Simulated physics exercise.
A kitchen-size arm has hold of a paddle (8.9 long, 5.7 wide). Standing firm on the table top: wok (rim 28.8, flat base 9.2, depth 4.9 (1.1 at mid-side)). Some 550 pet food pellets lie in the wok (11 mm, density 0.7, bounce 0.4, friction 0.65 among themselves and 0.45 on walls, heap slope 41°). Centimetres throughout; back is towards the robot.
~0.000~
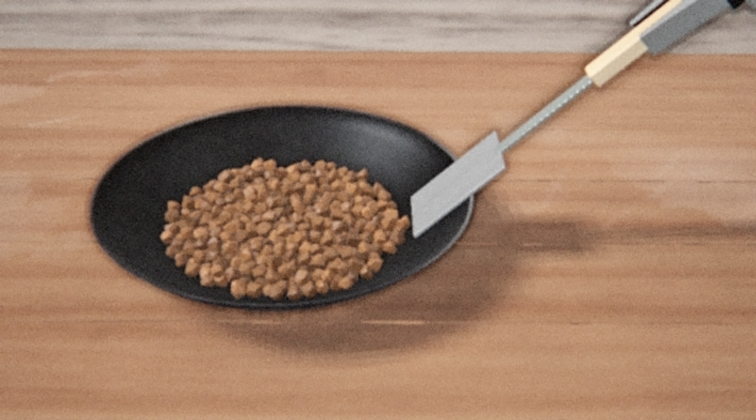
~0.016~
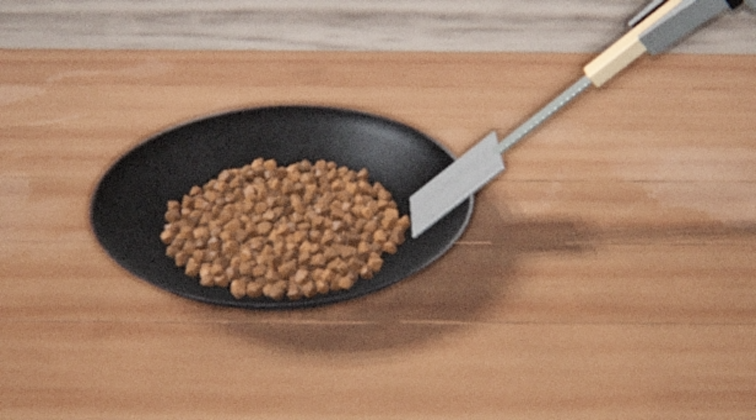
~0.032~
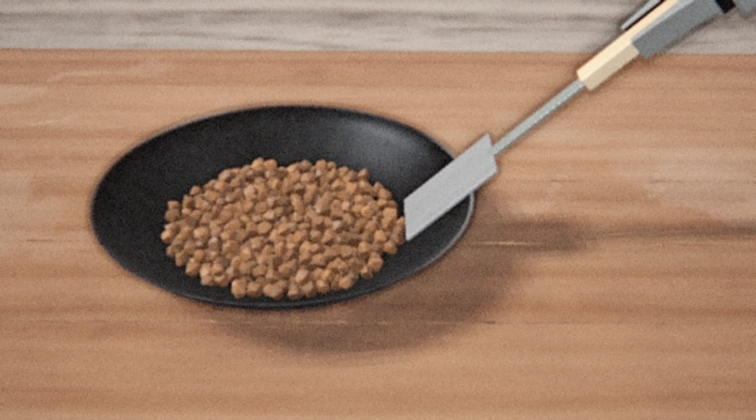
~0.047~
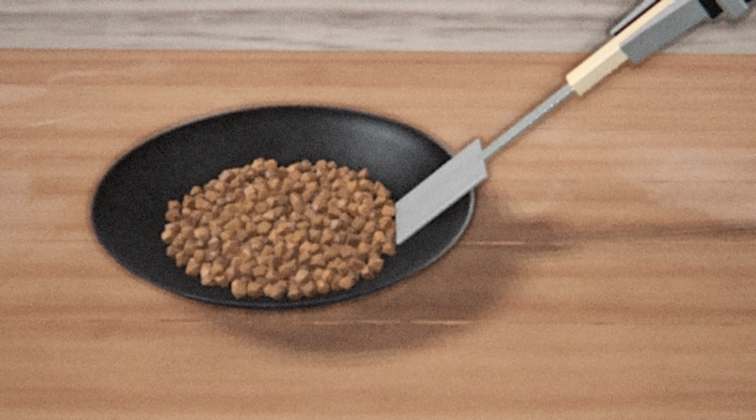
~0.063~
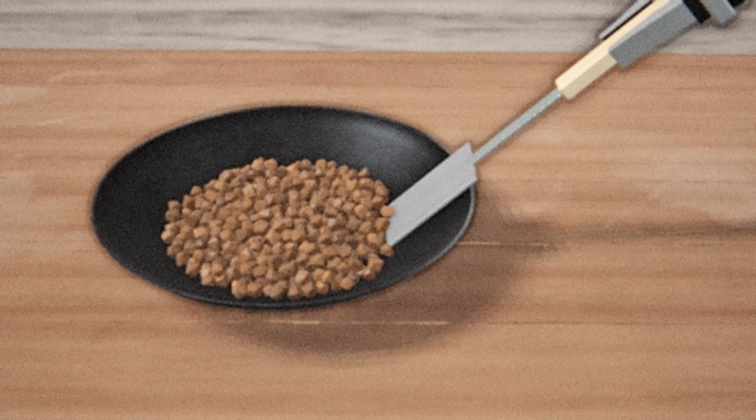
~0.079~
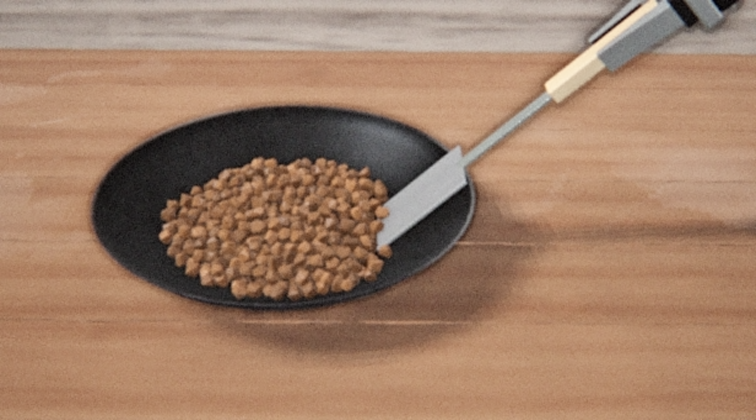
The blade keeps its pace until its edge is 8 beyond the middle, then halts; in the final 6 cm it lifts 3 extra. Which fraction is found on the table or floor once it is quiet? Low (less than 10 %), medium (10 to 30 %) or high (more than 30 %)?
Answer: Low; less than 10 % of the pet food pellets finish on the table or floor.
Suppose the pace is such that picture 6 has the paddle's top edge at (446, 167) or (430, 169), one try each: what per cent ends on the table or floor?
About 5 and 15 per cent.
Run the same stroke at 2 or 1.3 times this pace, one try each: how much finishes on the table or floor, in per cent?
About 15 and 5 per cent.
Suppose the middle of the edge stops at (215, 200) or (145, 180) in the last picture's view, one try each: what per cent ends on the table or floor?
About 0 and 15 per cent.
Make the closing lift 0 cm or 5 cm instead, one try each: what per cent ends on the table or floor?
Some 5 and 0 per cent.
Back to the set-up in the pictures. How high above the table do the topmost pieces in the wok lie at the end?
Roughly 6.5 cm.
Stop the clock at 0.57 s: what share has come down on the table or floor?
Roughly 0 per cent.
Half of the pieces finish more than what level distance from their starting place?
Some 4 cm.
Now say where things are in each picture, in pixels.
Paddle top edge at (500, 149), sloping 44°; upper third of the load around (285, 209), from x 170 to 405, top at y 165; 552 in the wok, in the first frame.
Paddle top edge at (499, 150), sloping 44°; upper third of the load around (286, 209), from x 170 to 405, top at y 165, in the second frame.
Paddle top edge at (493, 153), sloping 44°; upper third of the load around (285, 209), from x 170 to 400, top at y 165, in the third frame.
Paddle top edge at (483, 157), sloping 44°; upper third of the load around (287, 208), from x 170 to 390, top at y 165, in the fourth frame.
Paddle top edge at (473, 161), sloping 44°; upper third of the load around (288, 207), from x 170 to 390, top at y 165, in the fifth frame.
Paddle top edge at (463, 164), sloping 44°; upper third of the load around (284, 206), from x 165 to 385, top at y 165; 552 in the wok, in the sixth frame.
After 0.20 s, sloping 44°, highest piece 5 above the table; 552 in the wok.
After 0.31 s, sloping 44°, highest piece 6 above the table; 552 in the wok.
After 0.57 s, sloping 44°, highest piece 7 above the table; 540 in the wok, 11 on the table or floor, 1 on the blade or in flight.
After 1.62 s, sloping 44°, highest piece 6 above the table; 539 in the wok, 13 on the table or floor.
At rest, 539 in the wok, 13 on the table or floor. That is 2 % on the table or floor.
